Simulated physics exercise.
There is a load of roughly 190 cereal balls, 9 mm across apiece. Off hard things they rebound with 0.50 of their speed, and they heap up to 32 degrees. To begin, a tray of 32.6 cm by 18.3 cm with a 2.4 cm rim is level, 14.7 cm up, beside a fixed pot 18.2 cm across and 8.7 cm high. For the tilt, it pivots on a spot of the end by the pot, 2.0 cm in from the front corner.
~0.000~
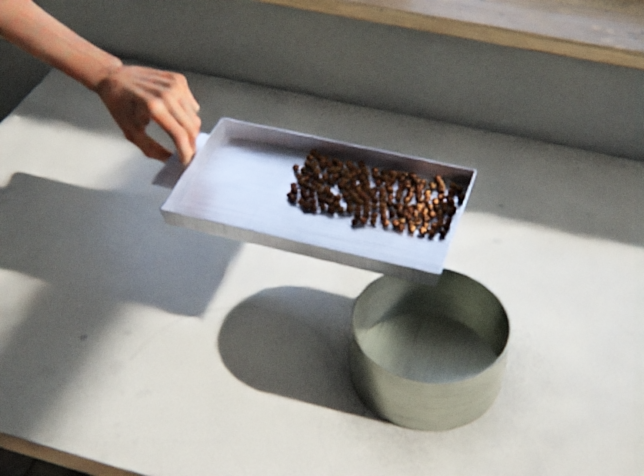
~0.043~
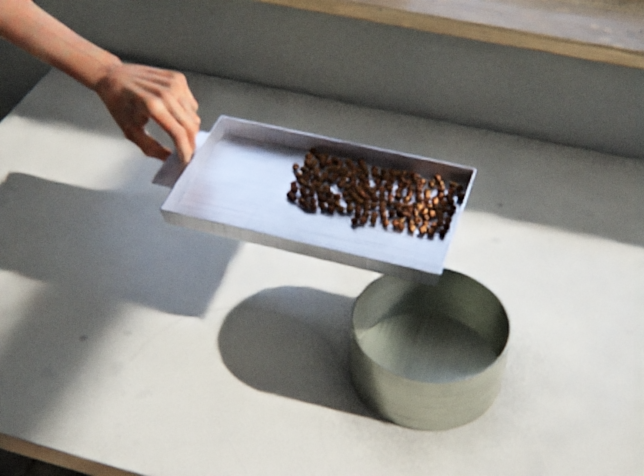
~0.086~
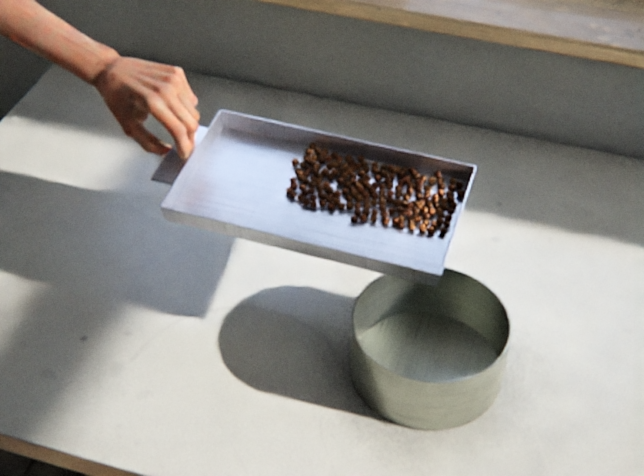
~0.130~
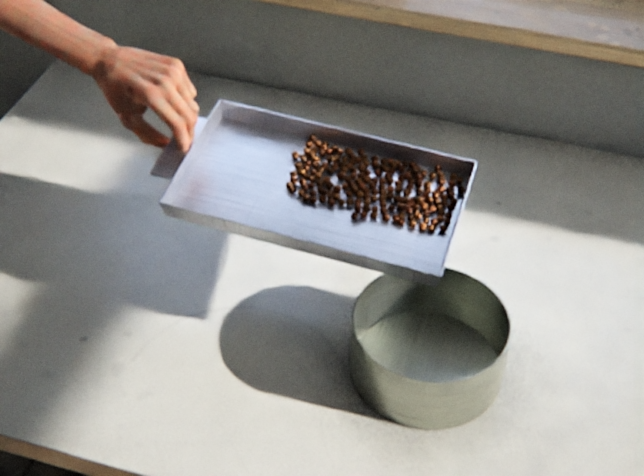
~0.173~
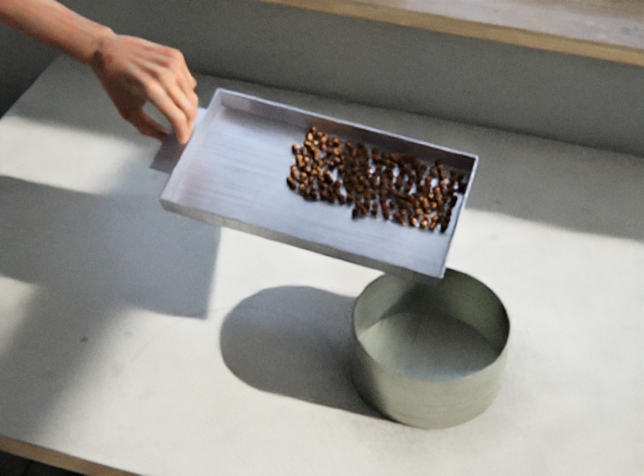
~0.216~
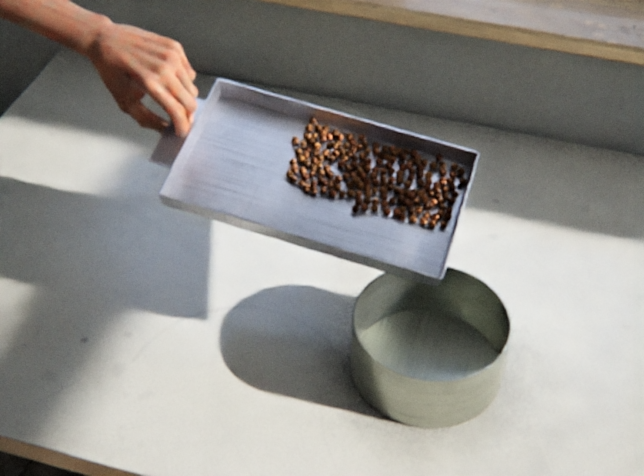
On a pale tabletop beside a grey wall, seen from above at an angle in slanting sunlight, a fixed view takes in the scene. A hand at upper left grips the tab of a silvery rectangular tray holding small brown pieces toward its right side, above a round grey-green pot. The hand raises the tray's left end slightly, tilting it down rightward, while the pieces barely shift.
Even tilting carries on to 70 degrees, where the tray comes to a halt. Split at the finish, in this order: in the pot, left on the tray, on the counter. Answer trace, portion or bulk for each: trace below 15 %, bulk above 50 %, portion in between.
Pot: Trace. Tray: Bulk. Counter: Trace.
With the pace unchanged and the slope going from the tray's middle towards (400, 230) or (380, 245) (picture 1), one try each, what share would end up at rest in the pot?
About 0 per cent on the first try and 5 per cent on the second.
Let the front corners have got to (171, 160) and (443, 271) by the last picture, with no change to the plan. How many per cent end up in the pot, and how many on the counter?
The pot gets 0 and the counter 0.
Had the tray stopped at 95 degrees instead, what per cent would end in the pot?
90 per cent.
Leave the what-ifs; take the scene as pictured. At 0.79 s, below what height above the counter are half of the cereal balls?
Median height: Approx. 20 cm.
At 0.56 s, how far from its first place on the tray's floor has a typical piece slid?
Around 7 centimetres.
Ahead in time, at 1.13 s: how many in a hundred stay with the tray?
About 95 per cent.
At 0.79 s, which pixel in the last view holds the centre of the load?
Close to pixel (408, 239).
Then, at 0.56 s, tilt 41 degrees; the tray holds 100 %, the pot 0 %.
Then, at 0.79 s, tilt 60 degrees; the tray holds 100 %, the pot 0 %.
Then, at 1.13 s, tilt 70 degrees; the tray holds 95 %, the pot 5 %.
By 1.7 s all is still; pot 5 %, tray 95 %, counter 0 %.
